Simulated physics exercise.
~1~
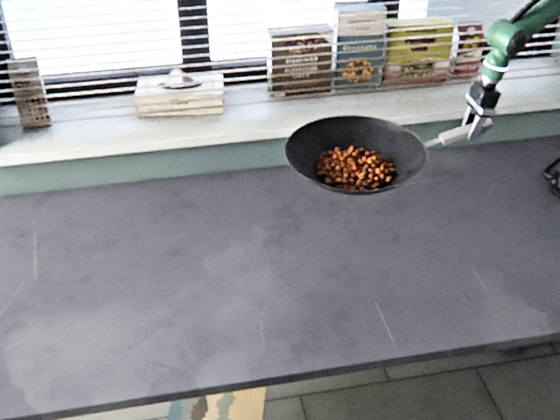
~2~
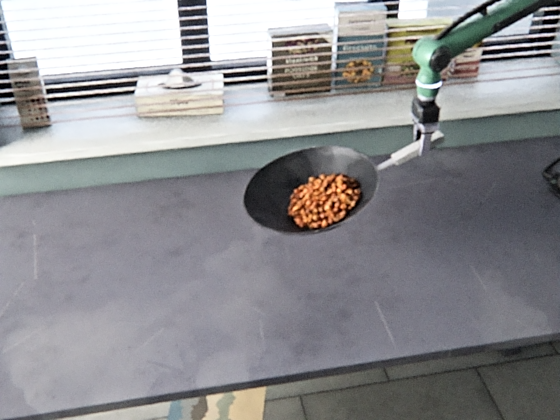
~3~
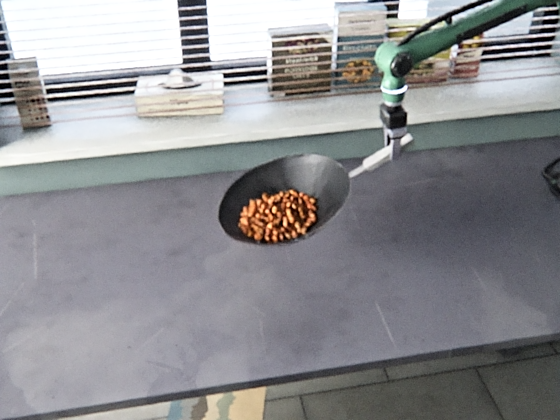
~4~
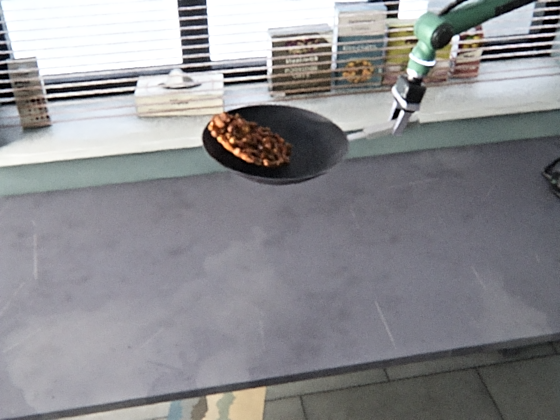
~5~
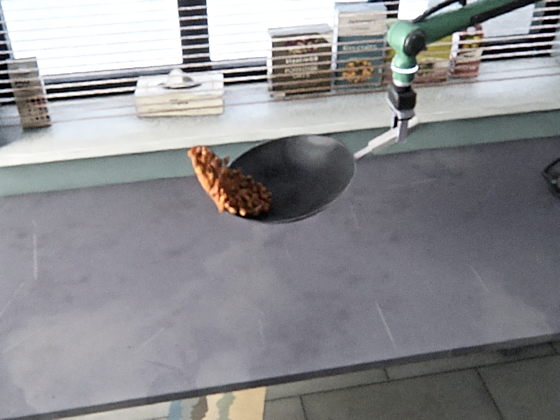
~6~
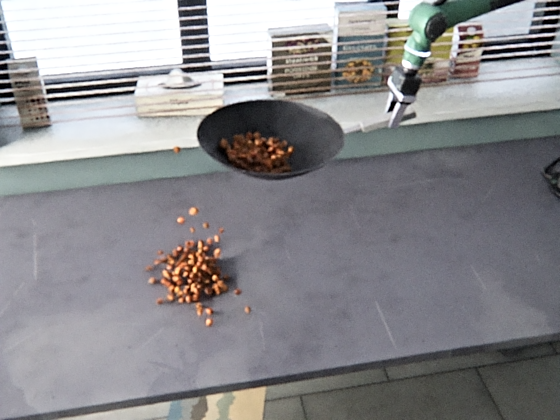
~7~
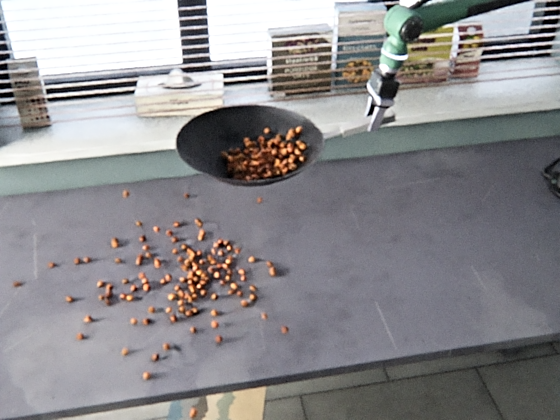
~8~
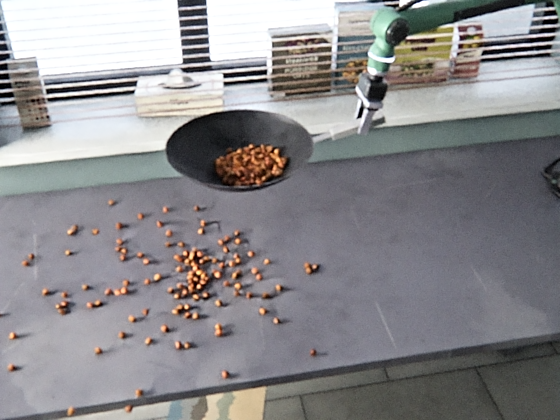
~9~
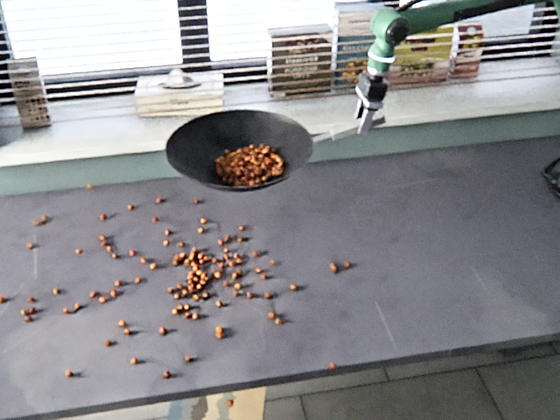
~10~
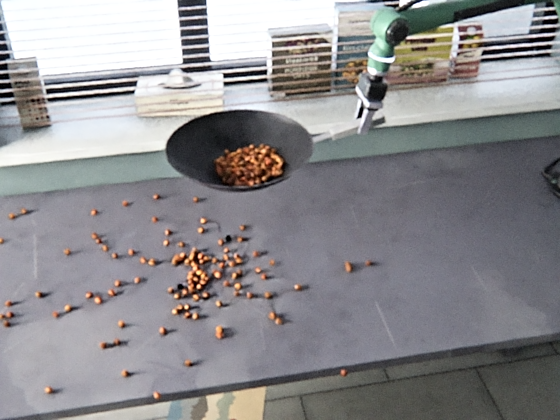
A green robot arm swung a dark wok of hazelnuts leftward over a grey table, tossing them so that about half spilled over the left rim and scattered across the tabletop, then held the wok still with the rest inside.
